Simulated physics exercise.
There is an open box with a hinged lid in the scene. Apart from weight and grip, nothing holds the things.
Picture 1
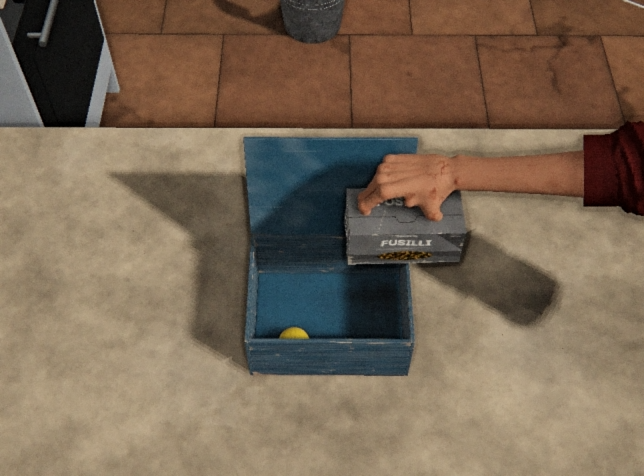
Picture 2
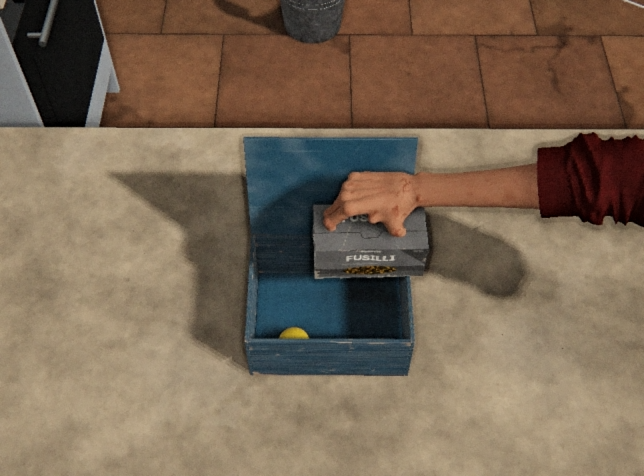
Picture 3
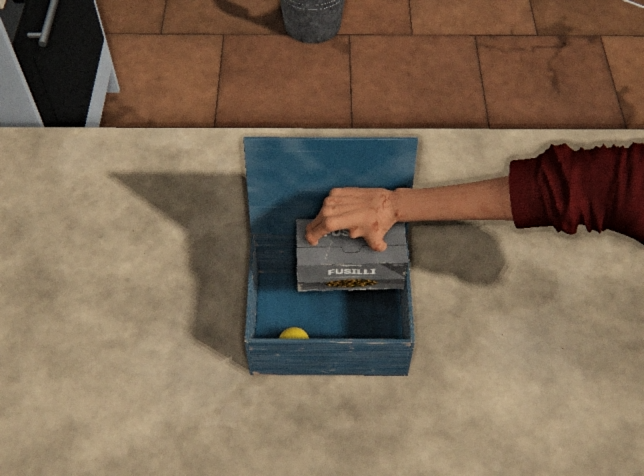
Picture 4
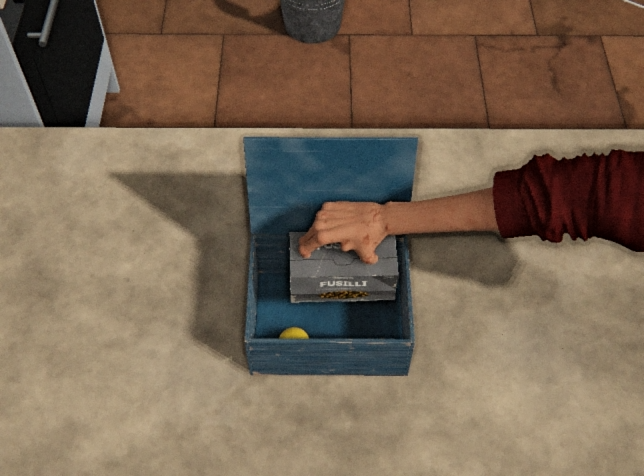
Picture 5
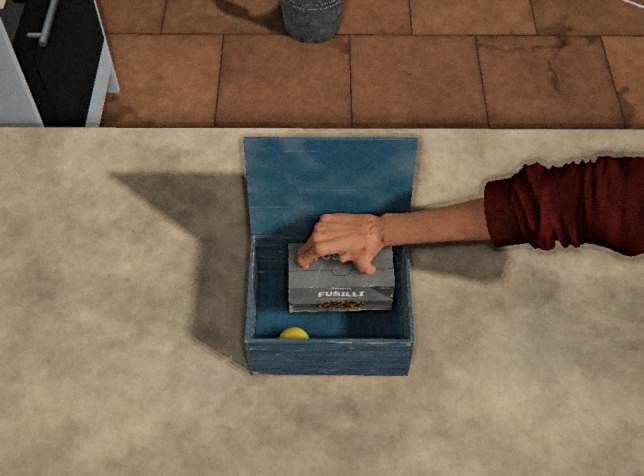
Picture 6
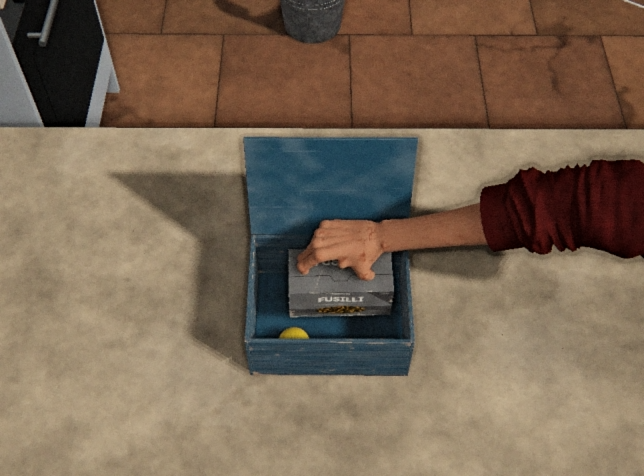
At the start, a hand in a dark red sleeve holds a grey fusilli carton above the right side of an open blue box with a yellow ball inside. The hand moves the carton left and down into the box, then lowers it slightly more, slowing, with the hand still on top.
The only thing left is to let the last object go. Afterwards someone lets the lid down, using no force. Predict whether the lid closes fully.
Yep, the box gets its lid on.
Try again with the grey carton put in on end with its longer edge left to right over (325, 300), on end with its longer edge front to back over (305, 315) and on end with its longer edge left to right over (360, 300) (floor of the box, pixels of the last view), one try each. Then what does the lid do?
First try: The lid remains open; second try: It remains open; third try: It remains open.
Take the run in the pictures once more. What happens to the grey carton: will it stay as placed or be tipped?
Well, it stays just as set.
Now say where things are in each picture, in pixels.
In the first picture, coming down; grey carton (403, 226).
In the second picture, coming down; grey carton (369, 241).
In the third picture, coming down; grey carton (351, 254).
In the fourth picture, coming down; grey carton (342, 267).
In the fifth picture, coming down; grey carton (340, 277).
In the sixth picture, in place under the hand; grey carton (340, 282).
Then, 1.00 s on from there, lid starting down; grey carton shifted a little near (339, 300).
Then, 1.50 s on from there, lid 66° above the rim; grey carton shifted a little near (339, 300).
Then, 1.80 s on from there, lid 34° above the rim; grey carton shifted a little near (339, 300).
Then, 2.00 s on from there, lid 7° above the rim; grey carton shifted a little near (339, 300).
In the end, lid shut; moved from the start, grey carton; yellow lemon unmoved. At the end, from the last picture's camera, grey carton near (339, 300).
